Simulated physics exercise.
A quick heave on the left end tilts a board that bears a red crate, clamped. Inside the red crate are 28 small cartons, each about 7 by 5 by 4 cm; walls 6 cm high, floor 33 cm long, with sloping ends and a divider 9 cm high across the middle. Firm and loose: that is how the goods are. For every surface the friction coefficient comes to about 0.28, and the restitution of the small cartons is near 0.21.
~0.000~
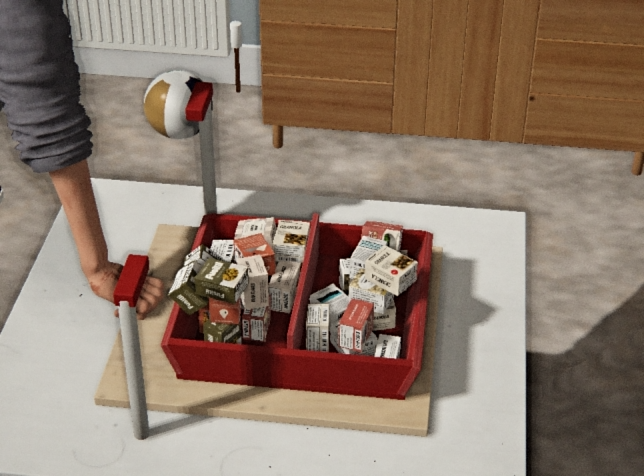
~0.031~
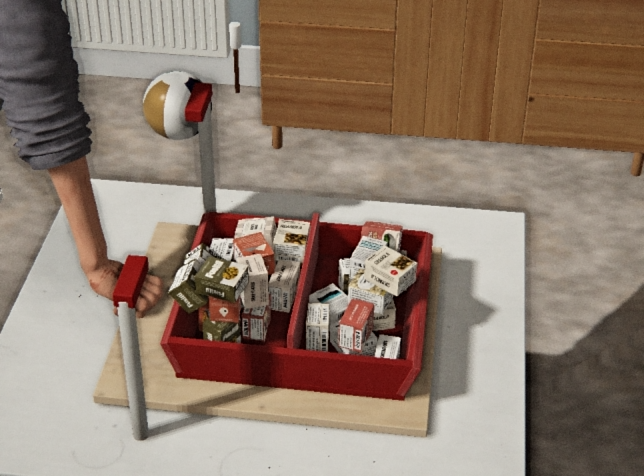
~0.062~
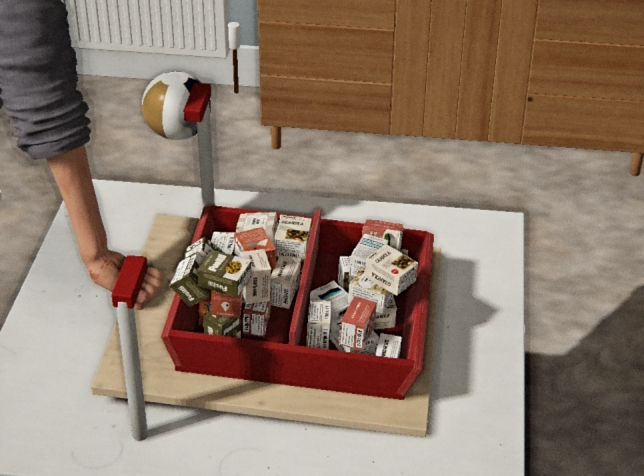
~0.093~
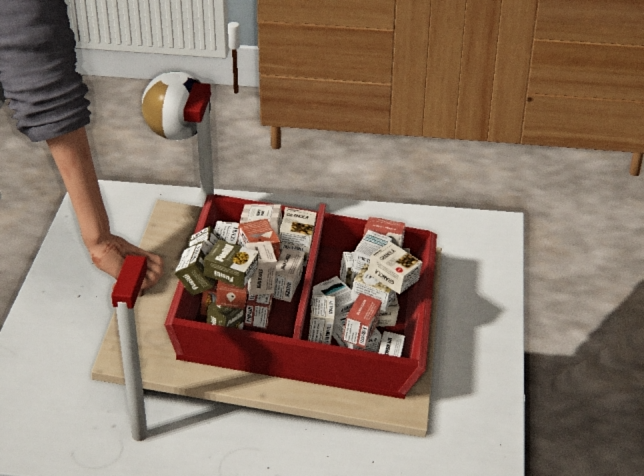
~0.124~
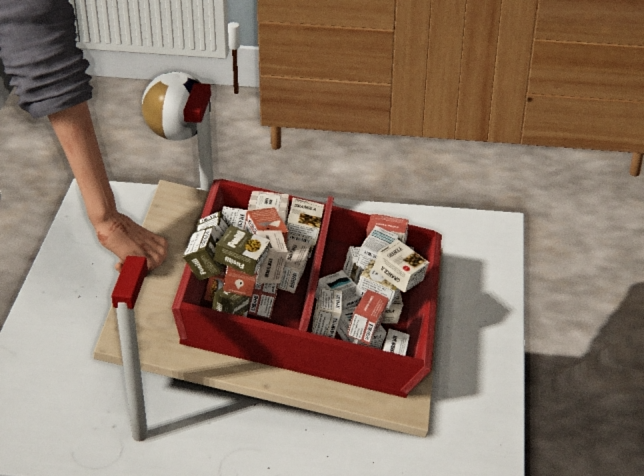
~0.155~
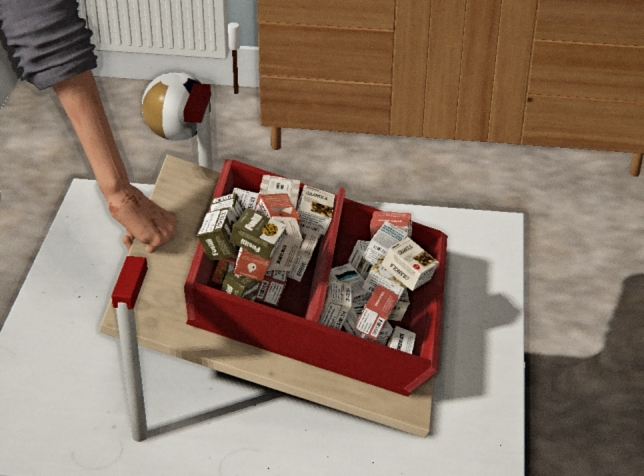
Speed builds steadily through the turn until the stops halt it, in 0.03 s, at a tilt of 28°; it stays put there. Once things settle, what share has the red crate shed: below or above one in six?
Beyond a sixth falls out.
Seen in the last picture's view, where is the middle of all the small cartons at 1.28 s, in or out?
Centred roughly at (463, 317).
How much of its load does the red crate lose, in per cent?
About 50 per cent.
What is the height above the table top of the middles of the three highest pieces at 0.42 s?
Around 34 centimetres.
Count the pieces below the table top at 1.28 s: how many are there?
Roughly 12 in all.
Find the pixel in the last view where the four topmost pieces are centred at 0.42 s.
About (408, 183).
After 0.18 s, it hits the stops.
After 0.28 s, tilt 28°; 0 of 28 out of the red crate.
After 0.42 s, tilt 28°; 1 of 28 out of the red crate.
After 0.68 s, tilt 28°; 12 of 28 out of the red crate.
When it is over (at 1.28 s), 14 of 28 out of the red crate. Asked share, 14 of 28, 50 per cent.
